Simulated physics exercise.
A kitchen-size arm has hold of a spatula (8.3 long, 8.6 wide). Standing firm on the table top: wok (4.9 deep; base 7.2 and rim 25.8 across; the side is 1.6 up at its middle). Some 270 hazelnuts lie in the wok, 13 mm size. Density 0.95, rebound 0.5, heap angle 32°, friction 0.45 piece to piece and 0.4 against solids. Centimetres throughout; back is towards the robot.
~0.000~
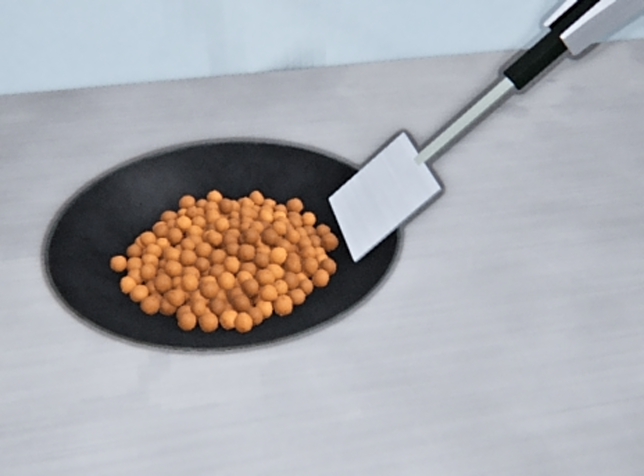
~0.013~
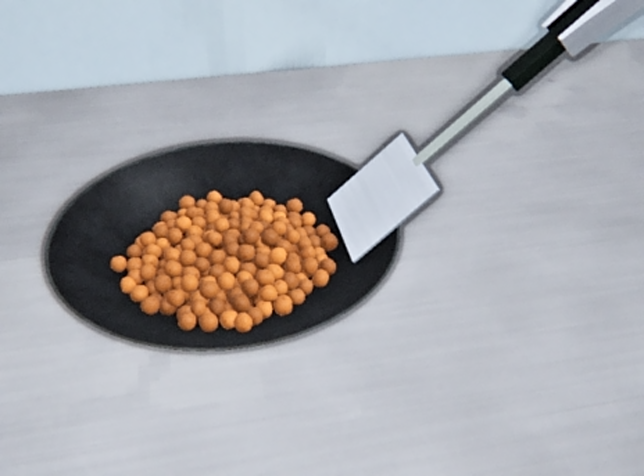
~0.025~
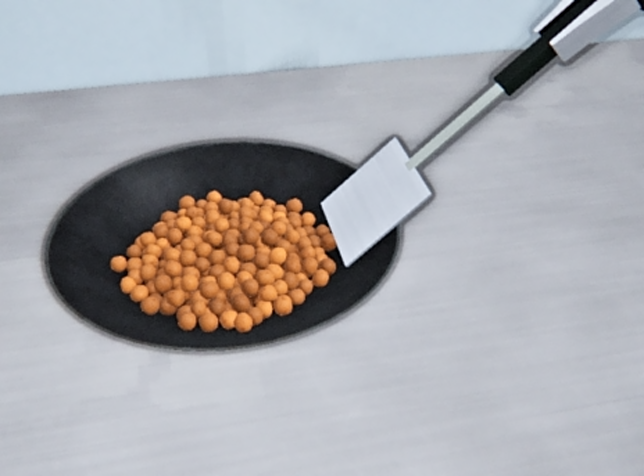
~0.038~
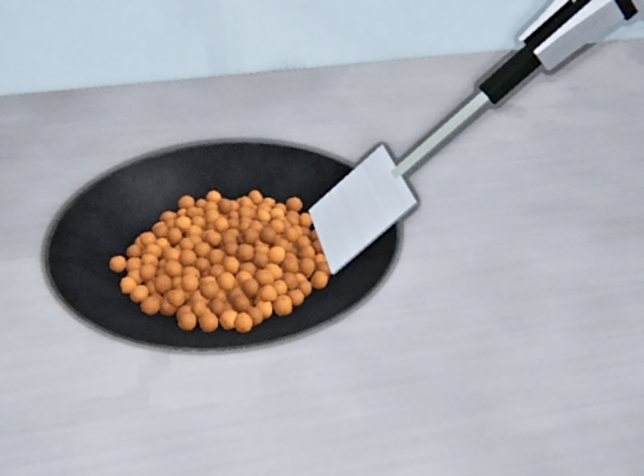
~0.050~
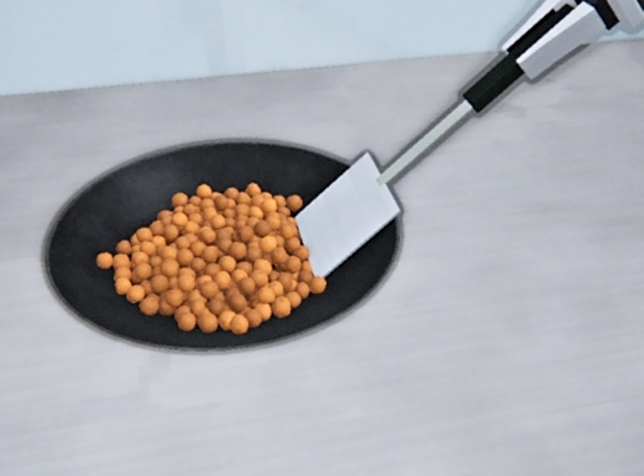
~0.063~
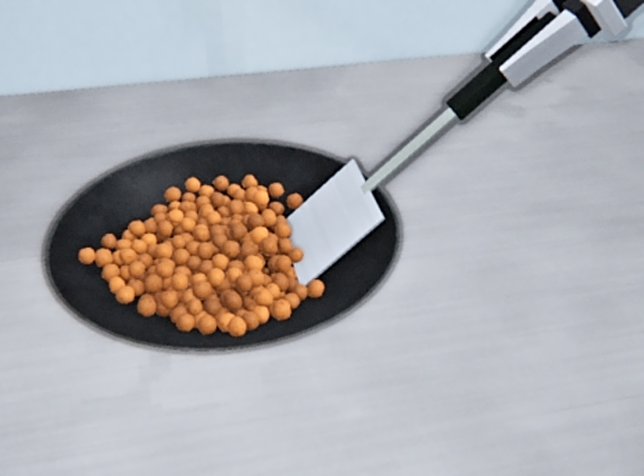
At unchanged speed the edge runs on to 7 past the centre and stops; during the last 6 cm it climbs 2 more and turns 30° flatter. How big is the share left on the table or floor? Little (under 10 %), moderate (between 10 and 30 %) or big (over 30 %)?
On the table or floor the share is big, over 30 %.
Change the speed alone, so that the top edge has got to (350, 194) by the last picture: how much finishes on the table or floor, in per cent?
Some 50 per cent.
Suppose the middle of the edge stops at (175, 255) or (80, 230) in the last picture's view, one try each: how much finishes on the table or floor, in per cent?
Some 10 and 60 per cent.
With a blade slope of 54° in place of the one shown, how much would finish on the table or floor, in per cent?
Then about 40 per cent.
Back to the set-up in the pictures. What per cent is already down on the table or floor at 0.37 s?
Roughly 35 per cent.
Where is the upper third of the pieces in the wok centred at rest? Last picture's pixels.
Around (127, 261).
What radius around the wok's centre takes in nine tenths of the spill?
About 35 cm.
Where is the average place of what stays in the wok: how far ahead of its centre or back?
Roughly 3.5 cm ahead.
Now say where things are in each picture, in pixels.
In the first frame, the spatula top edge at (422, 159), sloping 42°; upper third of the load around (232, 246), from x 120 to 330, top at y 200; 267 in the wok.
In the second frame, the spatula top edge at (420, 160), sloping 42°; upper third of the load around (232, 246), from x 120 to 330, top at y 200.
In the third frame, the spatula top edge at (413, 164), sloping 42°; upper third of the load around (232, 246), from x 120 to 330, top at y 200.
In the fourth frame, the spatula top edge at (399, 172), sloping 42°; upper third of the load around (231, 246), from x 120 to 325, top at y 200.
In the fifth frame, the spatula top edge at (383, 180), sloping 42°; upper third of the load around (225, 243), from x 105 to 315, top at y 190.
In the sixth frame, the spatula top edge at (368, 187), sloping 42°; upper third of the load around (215, 241), from x 85 to 315, top at y 185; 267 in the wok.
After 0.11 s, sloping 42°, highest piece 8 above the table; 266 in the wok, 1 on the blade or in flight.
After 0.15 s, sloping 32°, highest piece 8 above the table; 262 in the wok, 5 on the blade or in flight.
After 0.37 s, sloping 12°, highest piece 7 above the table; 166 in the wok, 93 on the table or floor, 8 on the blade or in flight.
After 1.42 s, sloping 12°, highest piece 5 above the table; 162 in the wok, 105 on the table or floor.
In the end, 162 in the wok, 105 on the table or floor. That is 39 % on the table or floor.
